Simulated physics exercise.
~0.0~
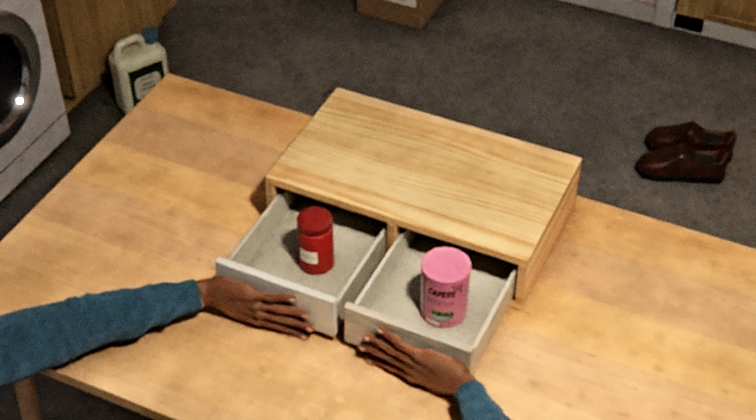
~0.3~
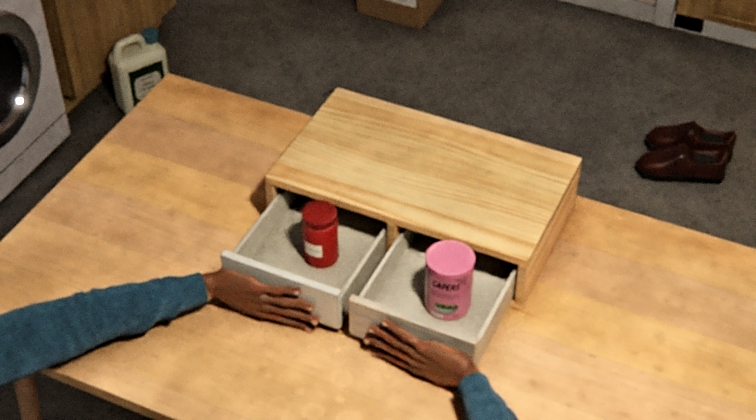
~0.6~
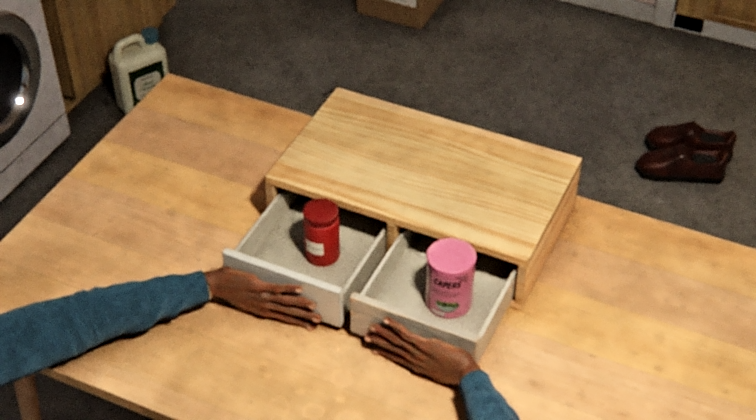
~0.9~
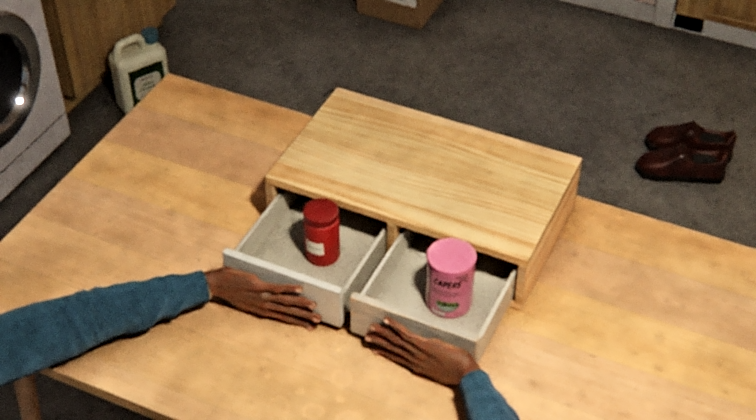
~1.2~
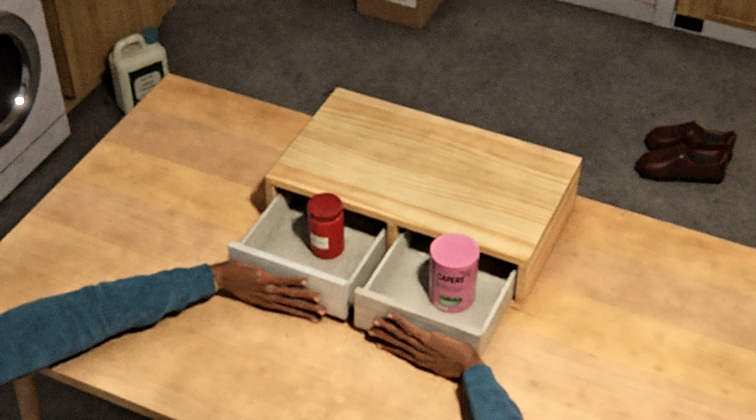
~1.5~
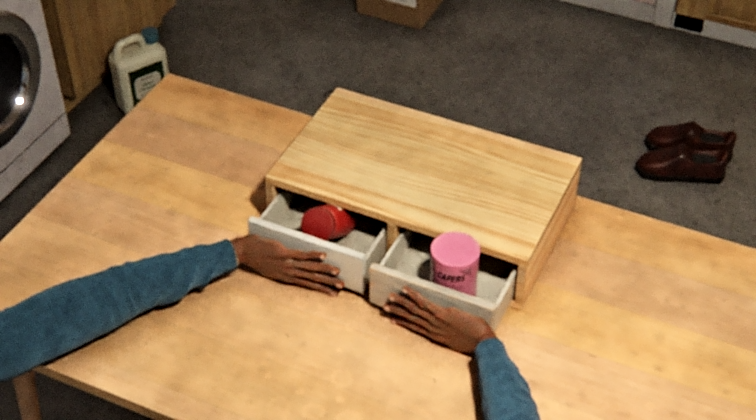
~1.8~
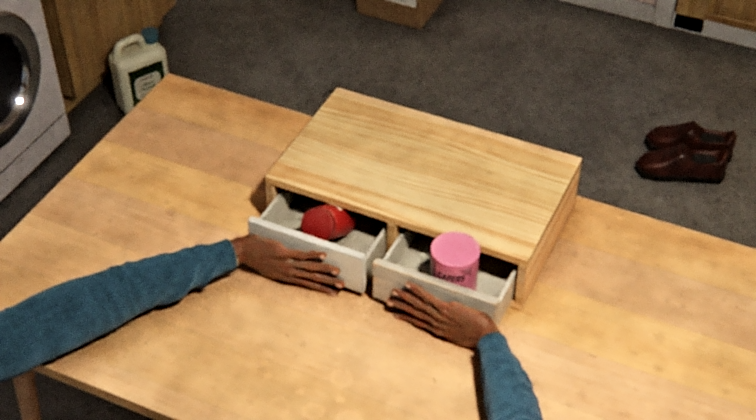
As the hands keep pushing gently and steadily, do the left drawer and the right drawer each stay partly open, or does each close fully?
The left drawer stays partly open with the red jar leaning inside it. The right drawer also stays partly open, with the pink tub upright at the opening, so neither one closes fully.
Two pale drawers, the left holding a red jar and the right a pink tub, slide partway into a wooden chest as a pair of hands pushes them. The red jar tips into a lean, the tub stays upright, and both drawers end still partly open.
